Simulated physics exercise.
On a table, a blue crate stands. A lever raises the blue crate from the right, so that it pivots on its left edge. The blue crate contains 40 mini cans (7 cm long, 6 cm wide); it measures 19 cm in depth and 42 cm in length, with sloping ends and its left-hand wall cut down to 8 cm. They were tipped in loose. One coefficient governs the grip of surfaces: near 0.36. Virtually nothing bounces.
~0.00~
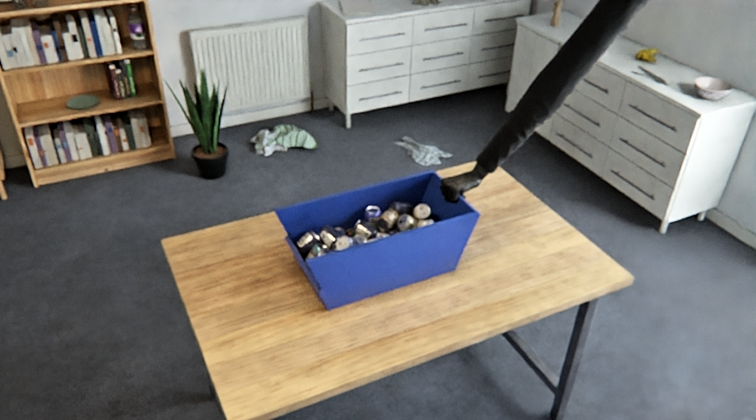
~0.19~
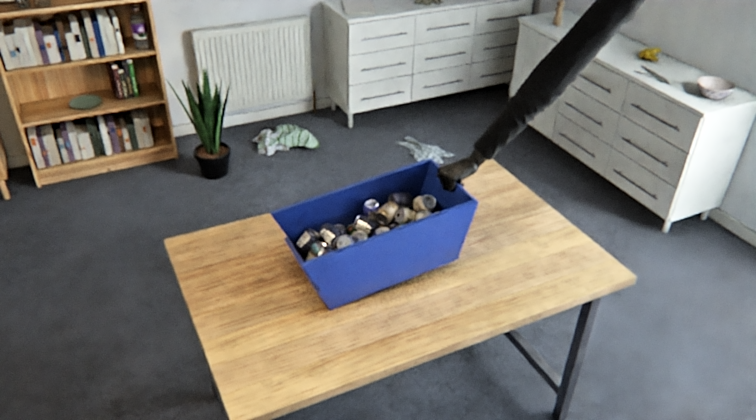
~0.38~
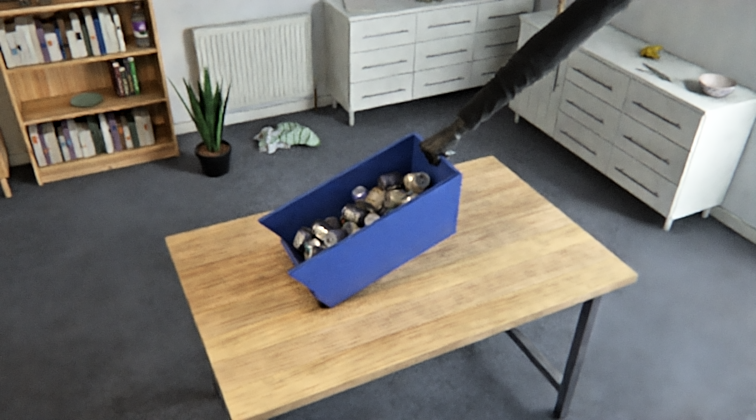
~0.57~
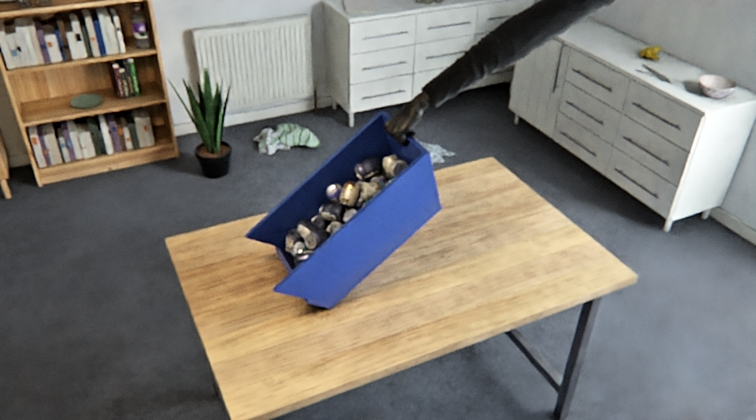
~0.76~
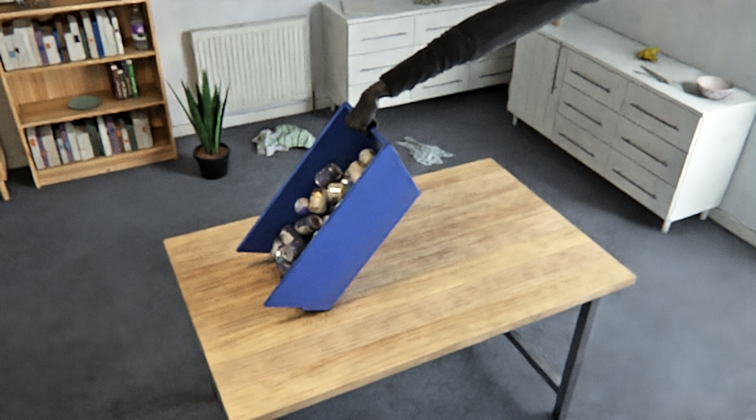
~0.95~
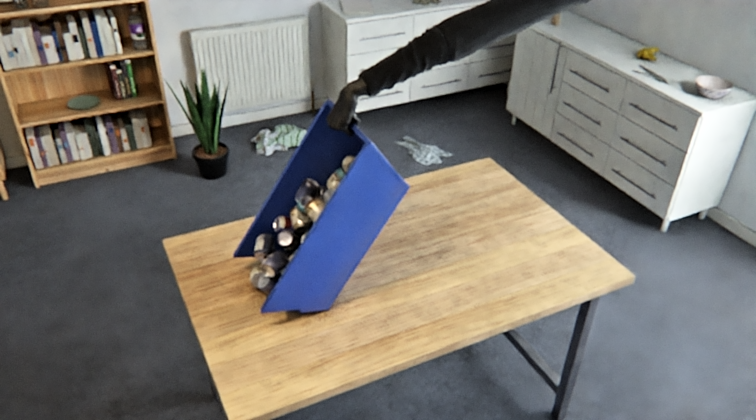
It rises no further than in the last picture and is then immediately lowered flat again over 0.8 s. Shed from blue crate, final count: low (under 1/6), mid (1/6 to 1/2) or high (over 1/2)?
Mid.
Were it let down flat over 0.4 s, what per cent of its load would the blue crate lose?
Blue crate: 40 per cent.
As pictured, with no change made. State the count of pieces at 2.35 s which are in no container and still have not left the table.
Count: Around 10.
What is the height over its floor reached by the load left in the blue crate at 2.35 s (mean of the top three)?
13 centimetres high, more or less.
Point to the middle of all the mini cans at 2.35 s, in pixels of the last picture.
Pixel (334, 266), give or take.
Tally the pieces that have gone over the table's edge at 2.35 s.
Piece count: About 4.
After 1.17 s, tilt 45°; 8 of 40 out of the blue crate.
After 1.45 s, tilt 17°; 13 of 40 out of the blue crate.
After 1.85 s, tilt 0°; 14 of 40 out of the blue crate.
Final count (at 2.35 s), 14 of 40 out of the blue crate. Asked share, 14 of 40, 35 per cent.
